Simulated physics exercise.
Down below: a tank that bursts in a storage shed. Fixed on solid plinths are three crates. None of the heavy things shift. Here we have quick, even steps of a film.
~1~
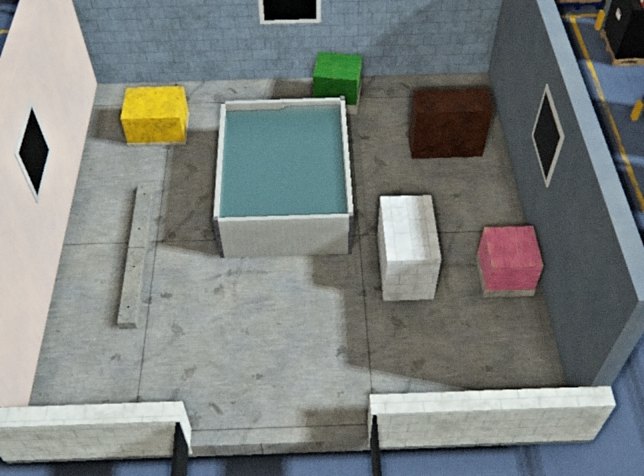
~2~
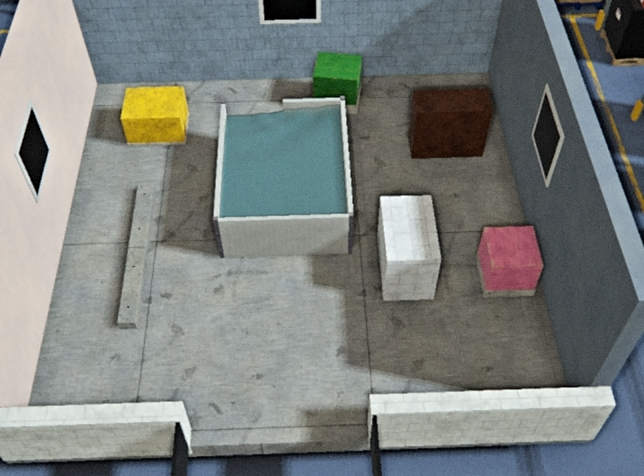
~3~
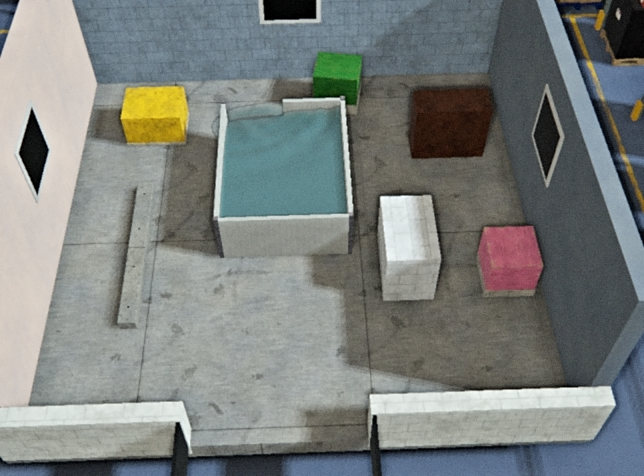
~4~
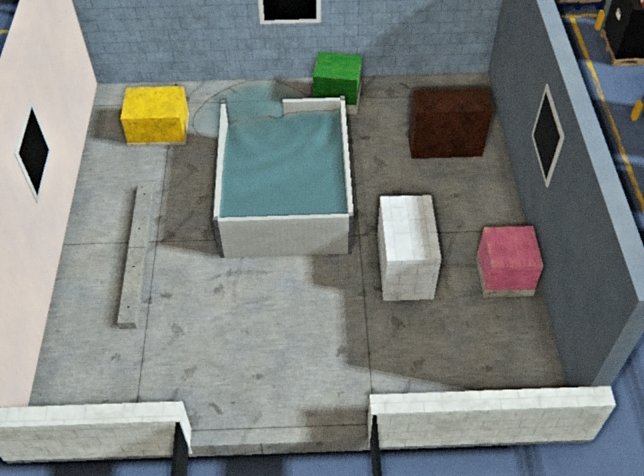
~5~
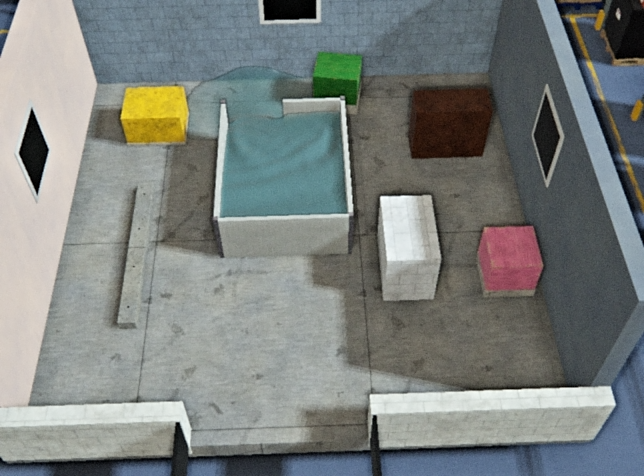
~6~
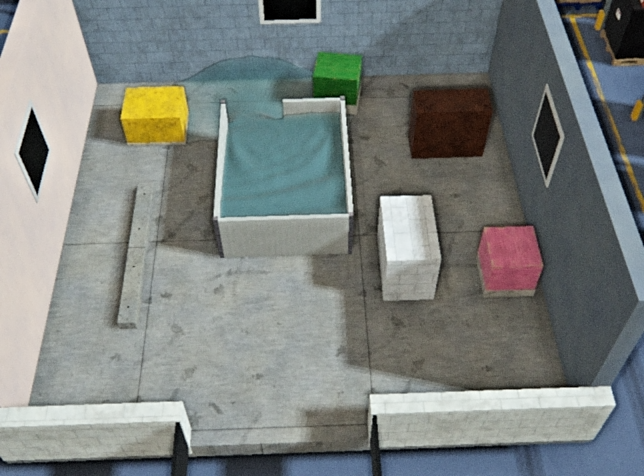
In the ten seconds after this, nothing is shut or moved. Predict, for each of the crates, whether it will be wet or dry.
Result: The yellow crate gets dampened by the water. The pink crate avoids any dampness from the water. The green crate gets dampened by the water.
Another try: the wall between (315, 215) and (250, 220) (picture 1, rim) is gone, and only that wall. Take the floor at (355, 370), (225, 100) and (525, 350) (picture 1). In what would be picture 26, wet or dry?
Sodden, then spared, then sodden.
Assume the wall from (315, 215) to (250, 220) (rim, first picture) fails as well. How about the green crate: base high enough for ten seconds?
Note: Green crate is never reached.
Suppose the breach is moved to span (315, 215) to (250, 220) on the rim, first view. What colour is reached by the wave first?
The pink one comes first.
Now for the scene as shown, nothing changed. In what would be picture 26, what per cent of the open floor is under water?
Some 45 in a hundred.
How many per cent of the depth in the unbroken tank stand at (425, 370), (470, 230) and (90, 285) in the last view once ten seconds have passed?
First 4, next 6, last 8 in a hundred.
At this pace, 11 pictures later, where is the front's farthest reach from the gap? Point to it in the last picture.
About (486, 74).
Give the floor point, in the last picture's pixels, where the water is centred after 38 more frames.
Centre point: Around (251, 181).
A moment on, water covers 15 % of the floor; the yellow crate water round its plinth, the pink crate not reached, the green crate water round its plinth.
Next, water covers 25 % of the floor; the yellow crate water round its plinth, the pink crate not reached, the green crate water round its plinth.
Then, water covers 45 % of the floor; the yellow crate water round its plinth, the pink crate not reached, the green crate water round its plinth.
Later, water covers 65 % of the floor; the yellow crate water round its plinth, the pink crate water round its plinth, the green crate water round its plinth.
In the end, water covers 95 % of the floor; the yellow crate was topped, the pink crate stayed above the water, the green crate was topped.
